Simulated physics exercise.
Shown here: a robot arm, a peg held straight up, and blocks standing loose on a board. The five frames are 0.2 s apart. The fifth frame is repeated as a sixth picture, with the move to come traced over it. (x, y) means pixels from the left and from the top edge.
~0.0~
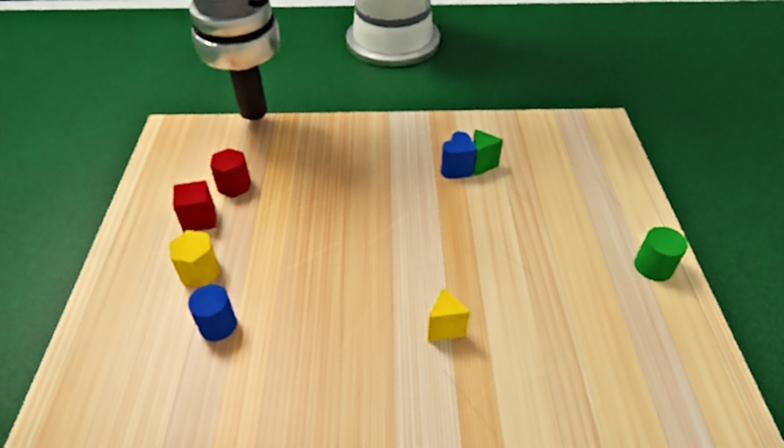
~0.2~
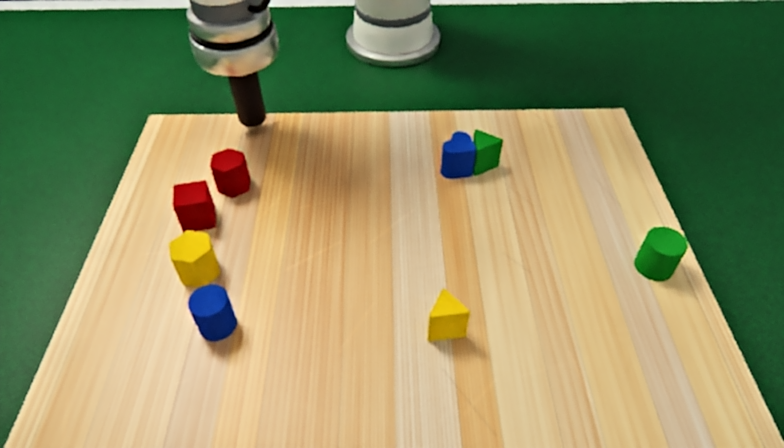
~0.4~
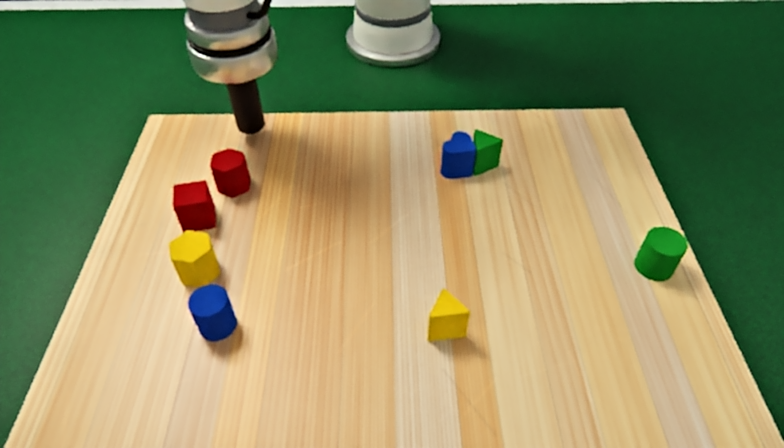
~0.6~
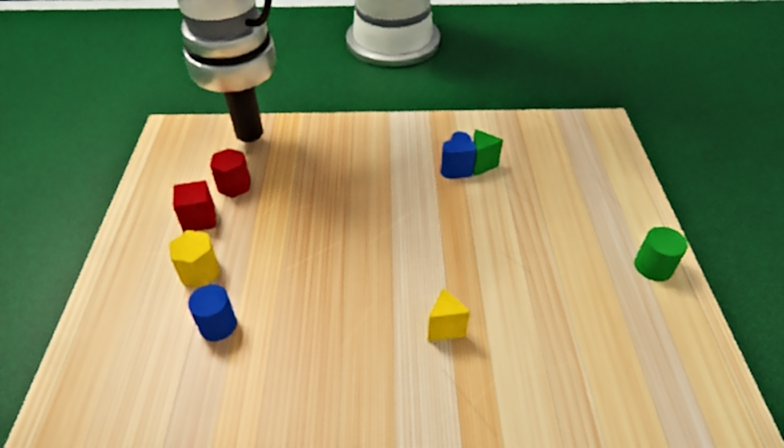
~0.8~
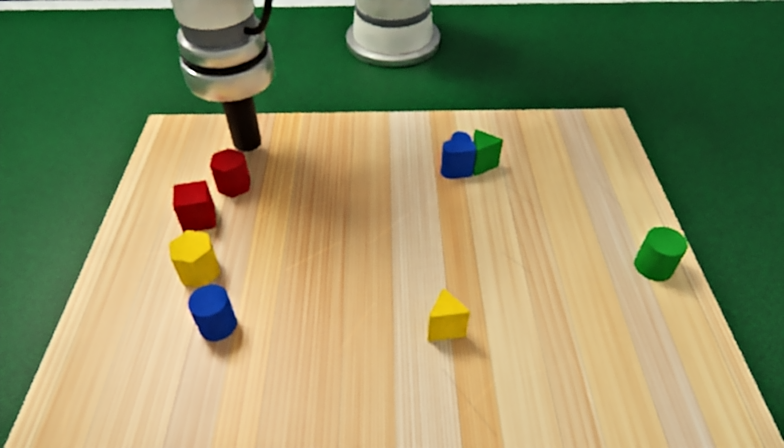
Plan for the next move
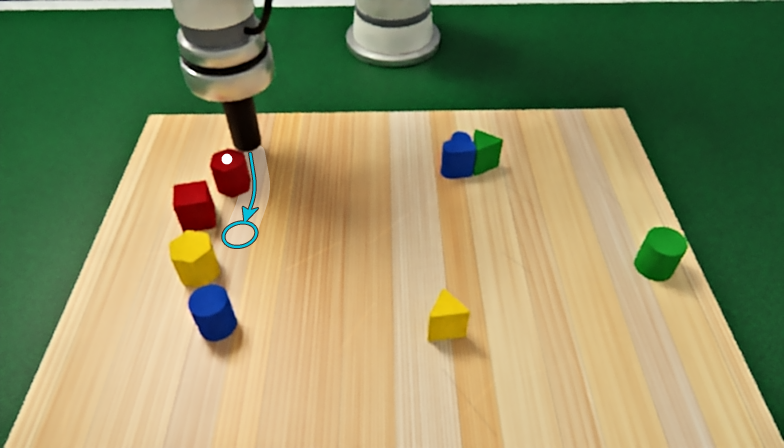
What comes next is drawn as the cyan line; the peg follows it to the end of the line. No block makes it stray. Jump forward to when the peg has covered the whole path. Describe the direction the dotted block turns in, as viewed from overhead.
The turn is clockwise.
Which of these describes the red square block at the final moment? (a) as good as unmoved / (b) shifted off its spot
b.
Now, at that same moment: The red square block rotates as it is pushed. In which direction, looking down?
The answer is counter-clockwise.
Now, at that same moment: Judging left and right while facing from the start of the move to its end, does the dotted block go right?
Yes - that is the case.
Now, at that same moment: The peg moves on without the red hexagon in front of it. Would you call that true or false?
My answer: True.
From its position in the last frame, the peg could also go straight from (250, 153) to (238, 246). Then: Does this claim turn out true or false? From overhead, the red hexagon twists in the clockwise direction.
My answer: True.
The line goes from (250, 153) via (254, 178) and (251, 205), ending at (240, 234); the dot is on the red hexagon.
The first path, step by step. One third of the way, peg (252, 168); red hexagon (222, 168), turned 25° clockwise.
Two thirds of the way, peg (249, 196); red square block (179, 197), turned 25° anticlockwise; red hexagon (211, 180), turned 65° clockwise.
At the end, peg (237, 225); yellow hexagon unmoved; red square block (179, 197), turned 25° anticlockwise; red hexagon (210, 180), turned 70° clockwise.
